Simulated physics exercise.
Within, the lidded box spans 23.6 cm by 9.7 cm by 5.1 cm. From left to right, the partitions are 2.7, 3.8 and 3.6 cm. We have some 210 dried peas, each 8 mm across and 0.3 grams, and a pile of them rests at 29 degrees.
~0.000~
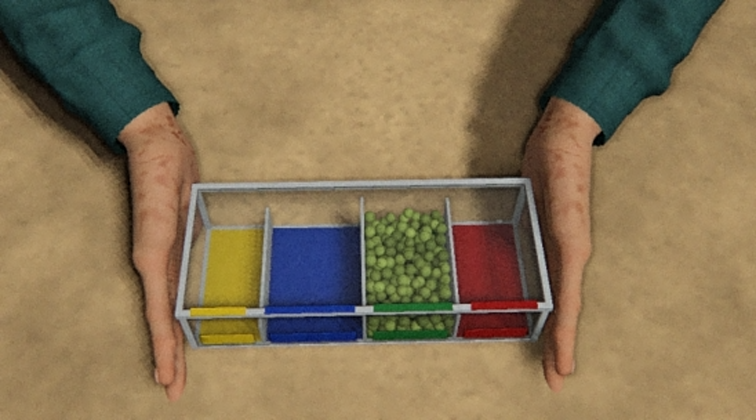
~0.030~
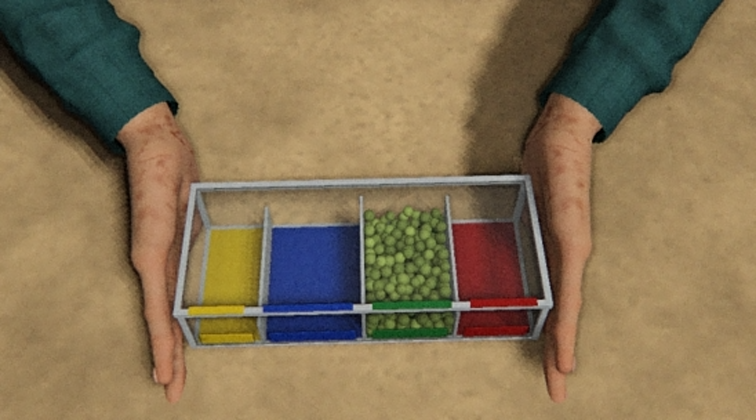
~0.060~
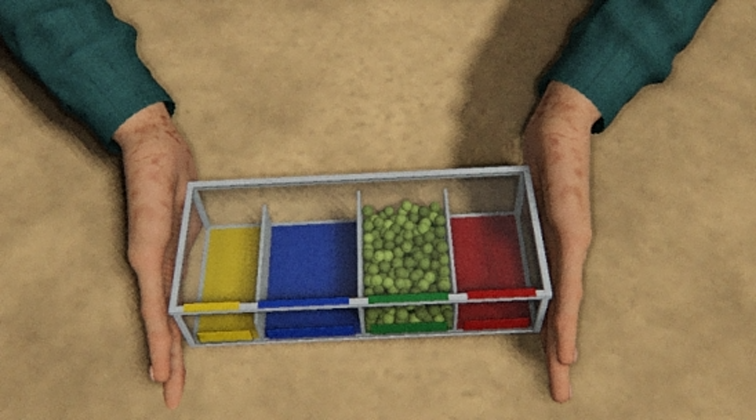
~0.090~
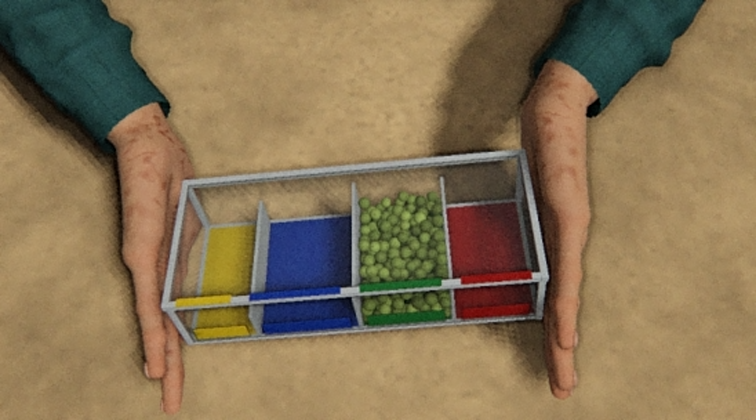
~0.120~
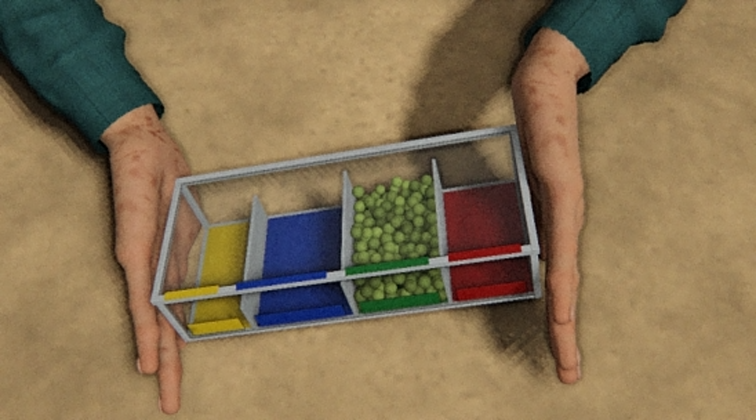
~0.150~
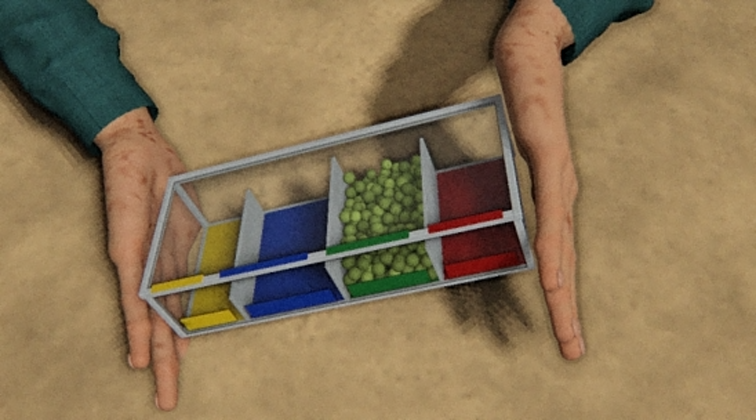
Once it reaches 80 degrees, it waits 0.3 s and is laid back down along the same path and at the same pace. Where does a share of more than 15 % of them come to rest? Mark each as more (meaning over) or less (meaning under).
Red compartment - less; blue compartment - less; green compartment - more; yellow compartment - less.
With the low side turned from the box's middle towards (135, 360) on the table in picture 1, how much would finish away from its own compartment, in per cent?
The share would be about 15 percent.
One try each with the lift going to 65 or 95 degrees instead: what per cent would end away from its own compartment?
Roughly 10 percent for the first try and 10 percent for the second.
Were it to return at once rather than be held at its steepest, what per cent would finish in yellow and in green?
In that case yellow 5; green 90.
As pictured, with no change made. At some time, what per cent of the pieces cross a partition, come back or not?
Close to 10 percent.
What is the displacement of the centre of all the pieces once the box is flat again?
Net shift: Approx. 2.0 cm.
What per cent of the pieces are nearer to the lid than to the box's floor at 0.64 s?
About 50 %.
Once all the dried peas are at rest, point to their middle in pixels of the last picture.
Roughly (394, 258).
After 0.64 s, tilt 80 degrees; green 90 %, yellow 5 %.
After 0.97 s, tilt 48 degrees; green 90 %, yellow 10 %.
After 1.39 s, tilt 0 degrees; green 90 %, yellow 10 %.
At rest (1.7 s), red 0 %, blue 0 %, green 90 %, yellow 10 %.
